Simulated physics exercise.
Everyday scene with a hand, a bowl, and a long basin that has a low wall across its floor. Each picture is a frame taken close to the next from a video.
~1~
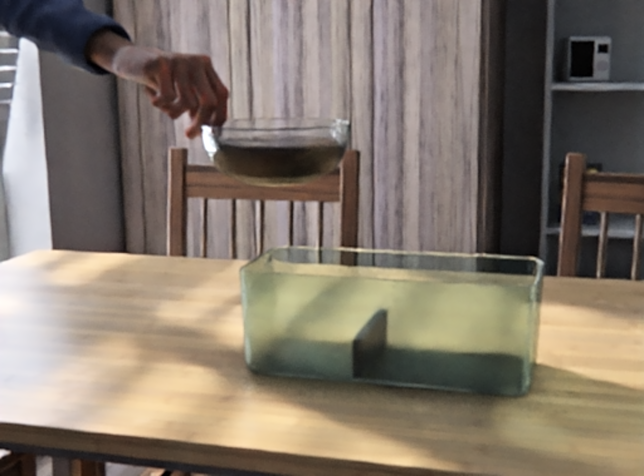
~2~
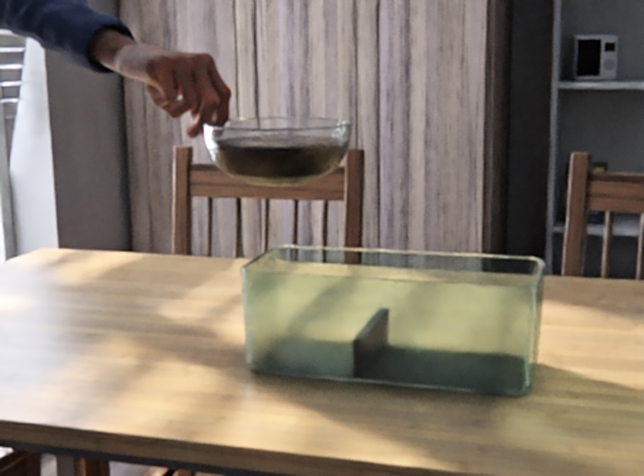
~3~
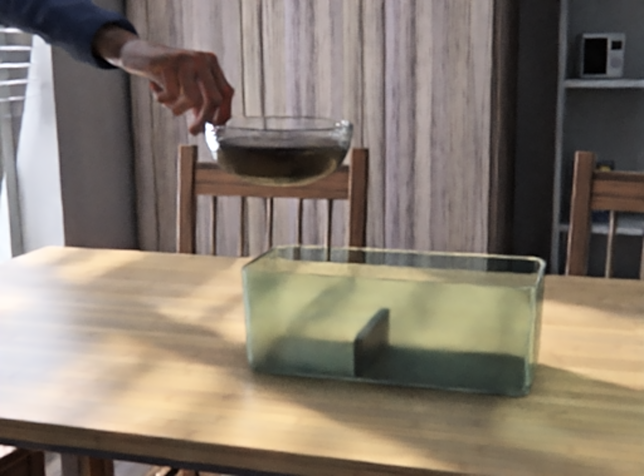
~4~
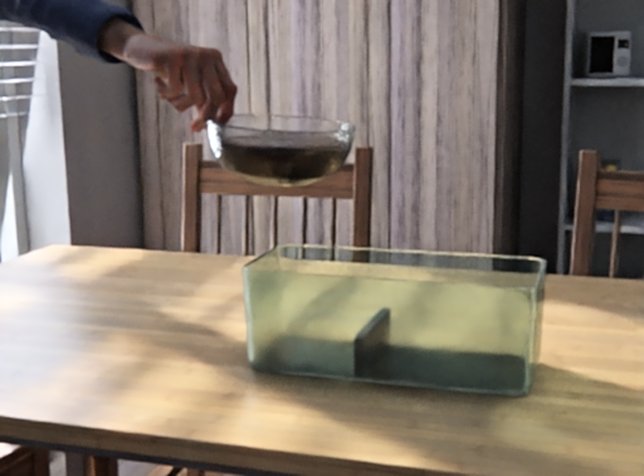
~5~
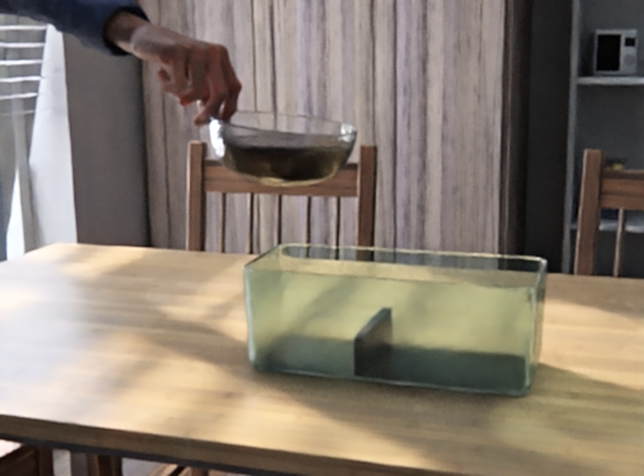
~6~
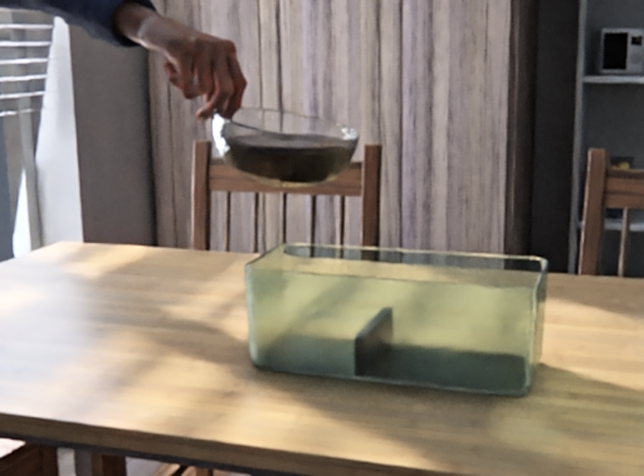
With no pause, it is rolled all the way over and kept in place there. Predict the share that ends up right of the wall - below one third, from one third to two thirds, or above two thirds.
The share is above two thirds.
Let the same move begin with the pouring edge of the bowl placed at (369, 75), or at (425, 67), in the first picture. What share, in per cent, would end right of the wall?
Start one gives some 90 %, start two some 95 %.
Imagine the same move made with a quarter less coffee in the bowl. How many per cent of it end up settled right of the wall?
Roughly 65 in a hundred.
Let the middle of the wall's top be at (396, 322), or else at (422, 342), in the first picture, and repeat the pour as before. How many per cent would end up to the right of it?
Around 50 per cent for the first, around 15 per cent for the second.
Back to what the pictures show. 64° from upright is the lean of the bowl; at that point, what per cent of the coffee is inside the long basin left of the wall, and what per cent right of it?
The left part 0 per cent, the right part 25.
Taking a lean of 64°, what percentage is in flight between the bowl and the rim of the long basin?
Around 30 %.
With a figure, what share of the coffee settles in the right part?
That works out near 75 in every hundred.
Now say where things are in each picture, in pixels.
In the first frame, it leans 0°; its right rim is at (347, 126); the coffee meets the walls at (216, 141) and (344, 143); the long basin's rim runs from (257, 260) to (540, 274); the wall's top is at (371, 324).
In the second frame, it leans 0°; its right rim is at (348, 126); the coffee meets the walls at (217, 141) and (345, 143).
In the third frame, it leans 2°; its right rim is at (350, 128); the coffee meets the walls at (219, 140) and (346, 144).
In the fourth frame, it leans 4°; its right rim is at (351, 131); the coffee meets the walls at (221, 139) and (348, 145).
In the fifth frame, it leans 7°; its right rim is at (353, 135); the coffee meets the walls at (224, 139) and (350, 145).
In the sixth frame, it leans 11°; its right rim is at (355, 140); the coffee meets the walls at (228, 139) and (353, 145).
A moment on, the tilt is 64° and 40 per cent is still to pour, 2 is left of the wall and 27 right of it.
Next, the tilt is 102° and 0 per cent is still to pour, 23 is left of the wall and 74 right of it.
Then the tilt is 114° and 0 per cent is still to pour, 25 is left of the wall and 74 right of it.
Later the tilt is 114° and 0 per cent is still to pour, 25 is left of the wall and 74 right of it.
At rest 25 per cent lies left of the wall, 74 right of it and 1 outside.
